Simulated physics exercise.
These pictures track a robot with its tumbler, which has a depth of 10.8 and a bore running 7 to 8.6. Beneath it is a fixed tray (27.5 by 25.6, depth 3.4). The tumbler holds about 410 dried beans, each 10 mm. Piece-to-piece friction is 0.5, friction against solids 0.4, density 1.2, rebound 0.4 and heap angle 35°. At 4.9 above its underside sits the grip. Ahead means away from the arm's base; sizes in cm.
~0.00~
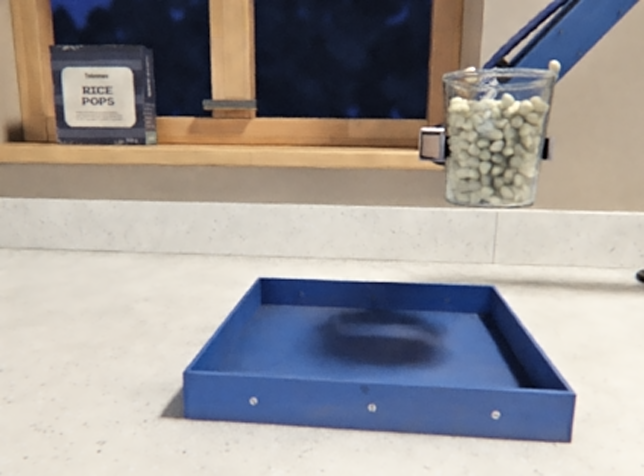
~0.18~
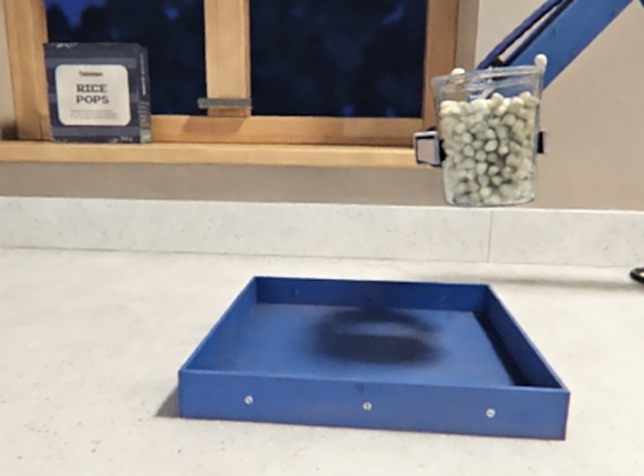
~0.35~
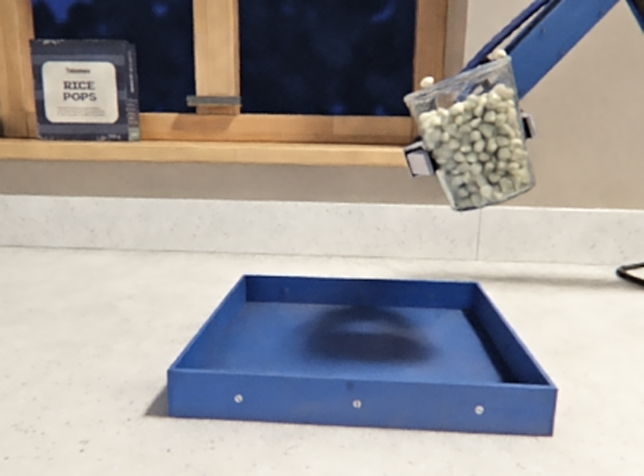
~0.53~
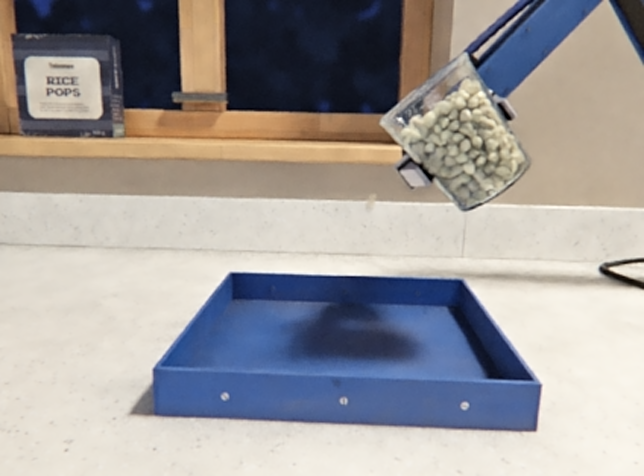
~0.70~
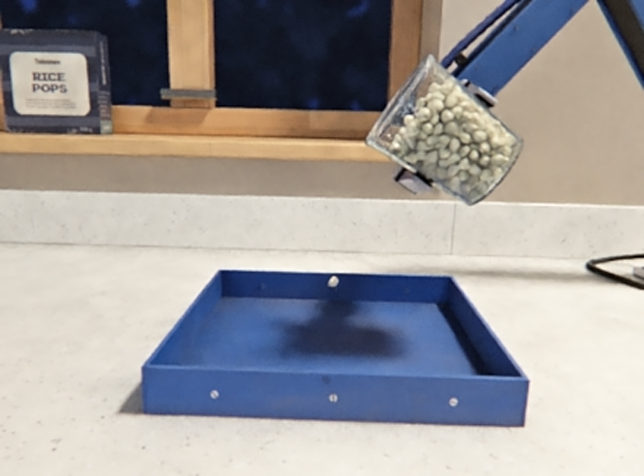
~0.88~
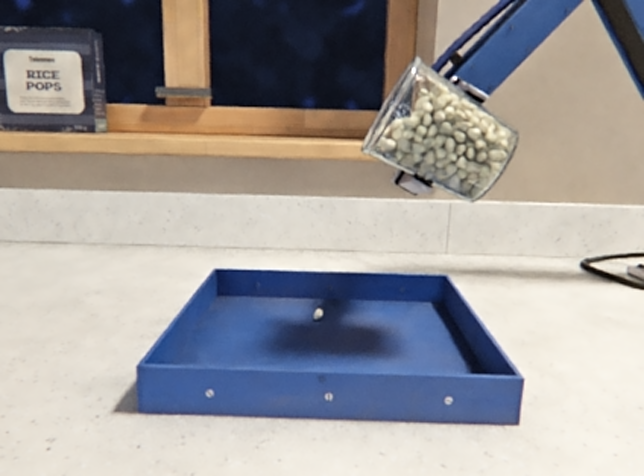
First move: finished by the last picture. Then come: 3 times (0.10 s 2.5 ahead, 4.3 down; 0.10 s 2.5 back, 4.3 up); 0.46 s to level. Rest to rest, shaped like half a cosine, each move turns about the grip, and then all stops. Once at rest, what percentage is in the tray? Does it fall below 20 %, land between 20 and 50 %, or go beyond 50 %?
It falls below 20 %.
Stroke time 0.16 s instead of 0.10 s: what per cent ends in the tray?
In that case some 0 per cent.
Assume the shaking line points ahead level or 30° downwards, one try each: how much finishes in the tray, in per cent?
Some 45 and 25 per cent.
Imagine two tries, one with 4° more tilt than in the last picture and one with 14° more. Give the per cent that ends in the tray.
I'd say close to 15 and 30 per cent, in that order.
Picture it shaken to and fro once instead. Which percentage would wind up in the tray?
That would give close to 5 percent.
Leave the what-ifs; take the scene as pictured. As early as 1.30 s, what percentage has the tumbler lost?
Near 5 per cent so far.
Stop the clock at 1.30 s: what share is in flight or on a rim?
Logged share: Close to 4 per cent.
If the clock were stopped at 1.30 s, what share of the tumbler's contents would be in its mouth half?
About 45 percent.
By 1.30 s, tilted 62° forward, highest piece 24 above the table; 382 in the tumbler, 9 in the tray, 1 on the table or floor, 17 in flight or on a rim.
By 1.73 s, tilted 27° forward, highest piece 23 above the table; 353 in the tumbler, 46 in the tray, 6 on the table or floor, 4 in flight or on a rim.
By 2.14 s, level, highest piece 26 above the table; 353 in the tumbler, 49 in the tray, 7 on the table or floor.
By 3.19 s, level, highest piece 26 above the table; 353 in the tumbler, 49 in the tray, 7 on the table or floor.
Final count, 353 in the tumbler, 49 in the tray, 7 on the table or floor. That is 12 % in the tray.
